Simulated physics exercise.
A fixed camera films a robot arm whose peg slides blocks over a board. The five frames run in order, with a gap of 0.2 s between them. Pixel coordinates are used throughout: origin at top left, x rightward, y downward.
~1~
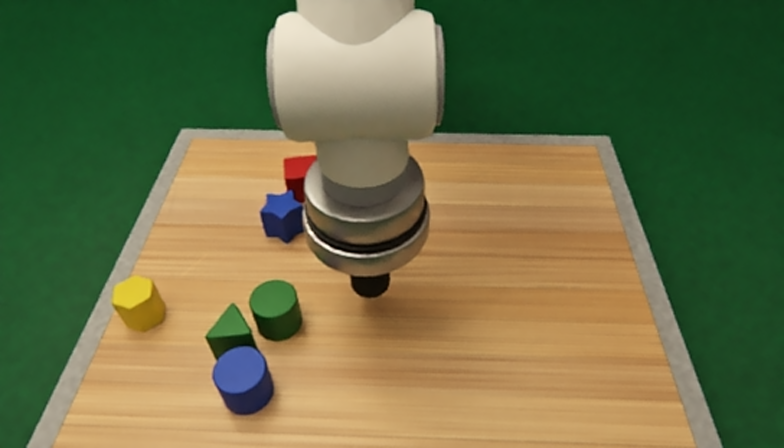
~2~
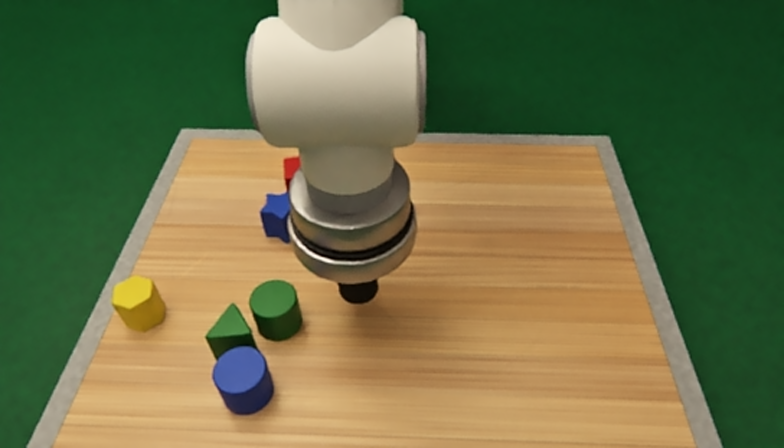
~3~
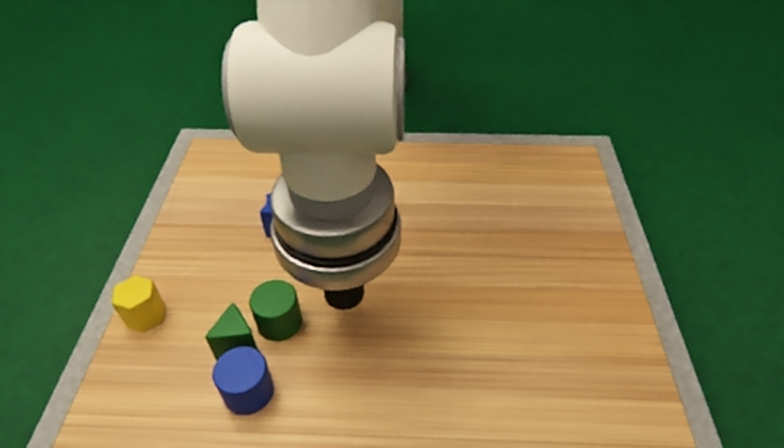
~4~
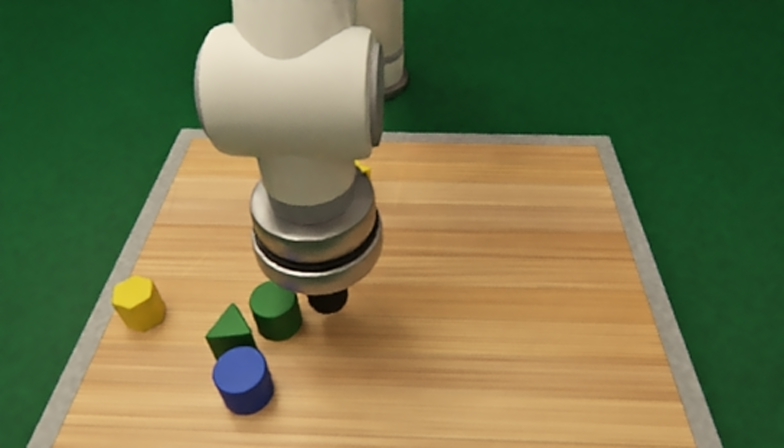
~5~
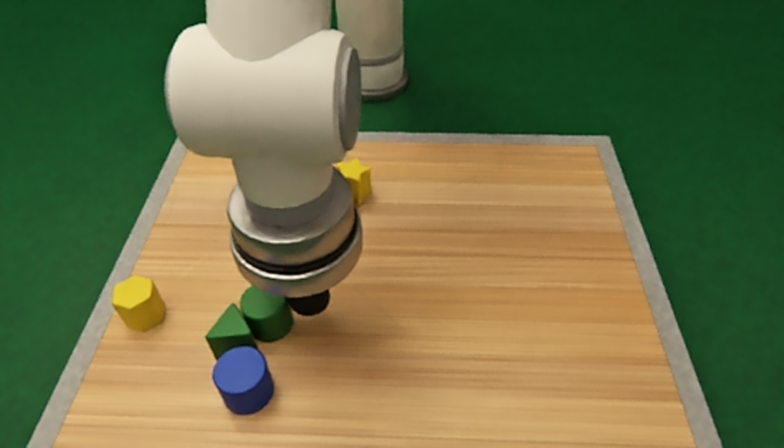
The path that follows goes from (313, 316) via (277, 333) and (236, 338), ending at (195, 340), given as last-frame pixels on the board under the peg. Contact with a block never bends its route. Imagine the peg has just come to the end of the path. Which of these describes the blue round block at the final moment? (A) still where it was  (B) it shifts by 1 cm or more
A (still where it was)
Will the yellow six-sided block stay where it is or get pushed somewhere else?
That block is shifted.
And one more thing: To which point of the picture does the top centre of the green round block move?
I think it will end close to (157, 292).
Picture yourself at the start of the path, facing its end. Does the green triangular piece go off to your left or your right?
It is displaced to the left.
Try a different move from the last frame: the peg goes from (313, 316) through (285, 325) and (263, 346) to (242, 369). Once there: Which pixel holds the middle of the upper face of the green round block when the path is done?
At roughly (216, 307).
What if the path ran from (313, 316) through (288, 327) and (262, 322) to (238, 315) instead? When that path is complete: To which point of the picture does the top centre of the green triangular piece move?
At roughly (195, 336).
The first path, step by step. One third of the way, peg (272, 319); green triangular piece (198, 335), turned 35° anticlockwise; green round block (226, 305).
Two thirds of the way, peg (230, 323); green triangular piece (192, 339), turned 35° anticlockwise; green round block (188, 300).
At the end, peg (188, 325); yellow six-sided block (117, 284), turned 20° anticlockwise; green triangular piece (177, 348), turned 55° anticlockwise; blue round block in place; green round block (157, 292).
